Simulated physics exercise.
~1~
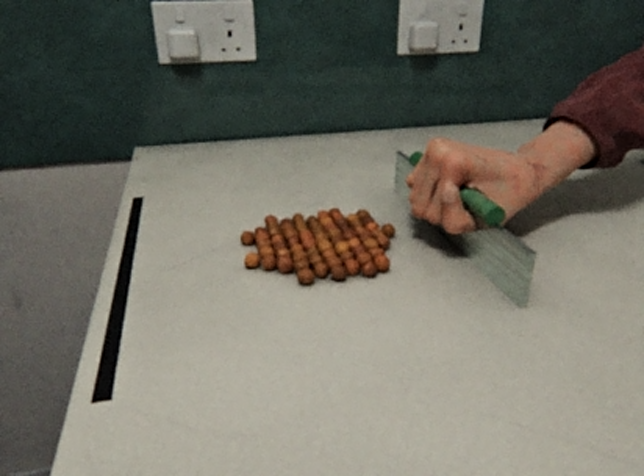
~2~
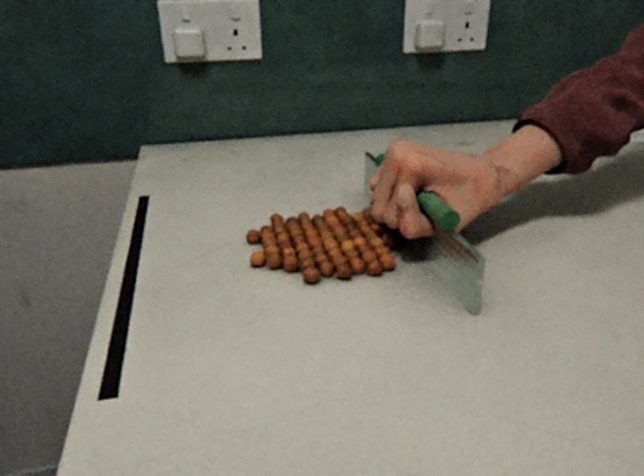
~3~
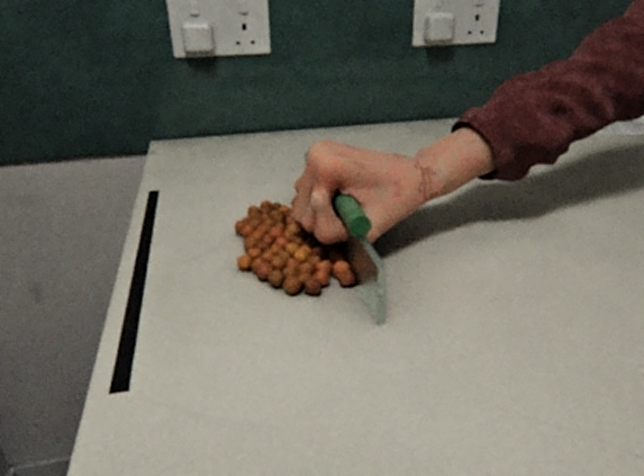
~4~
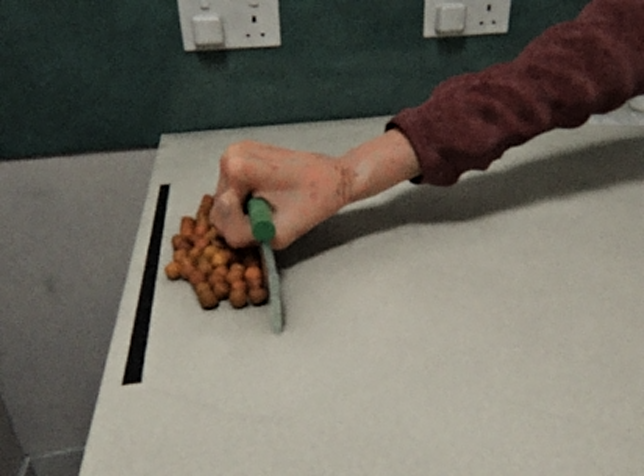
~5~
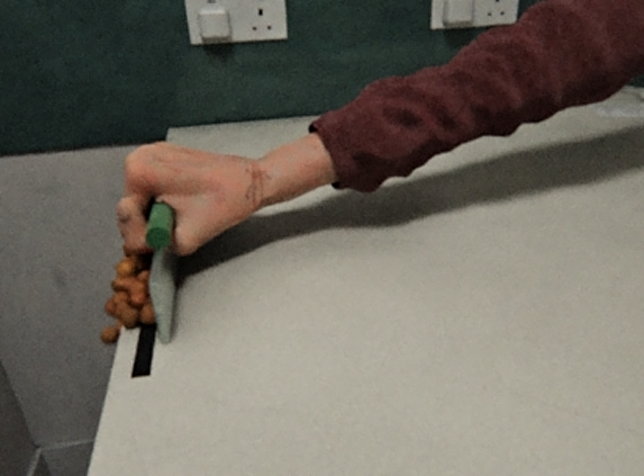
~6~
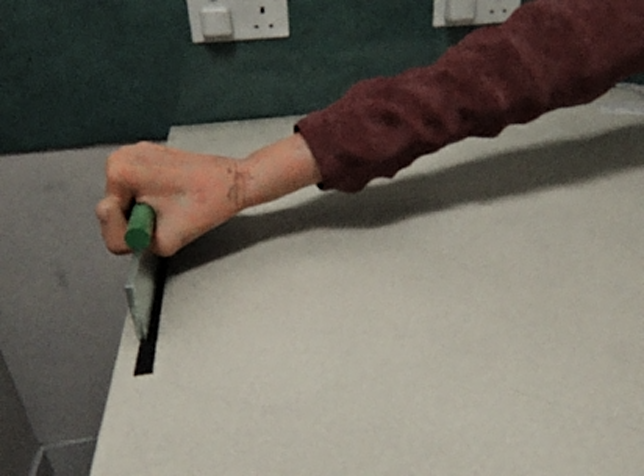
The video shows a hand gripping a green-handled scraper and pushing a cluster of small round brown objects left across a pale table toward a strip of black tape. The objects bunch up and go over the table's left edge, and the scraper ends at the tape with none left on the table.
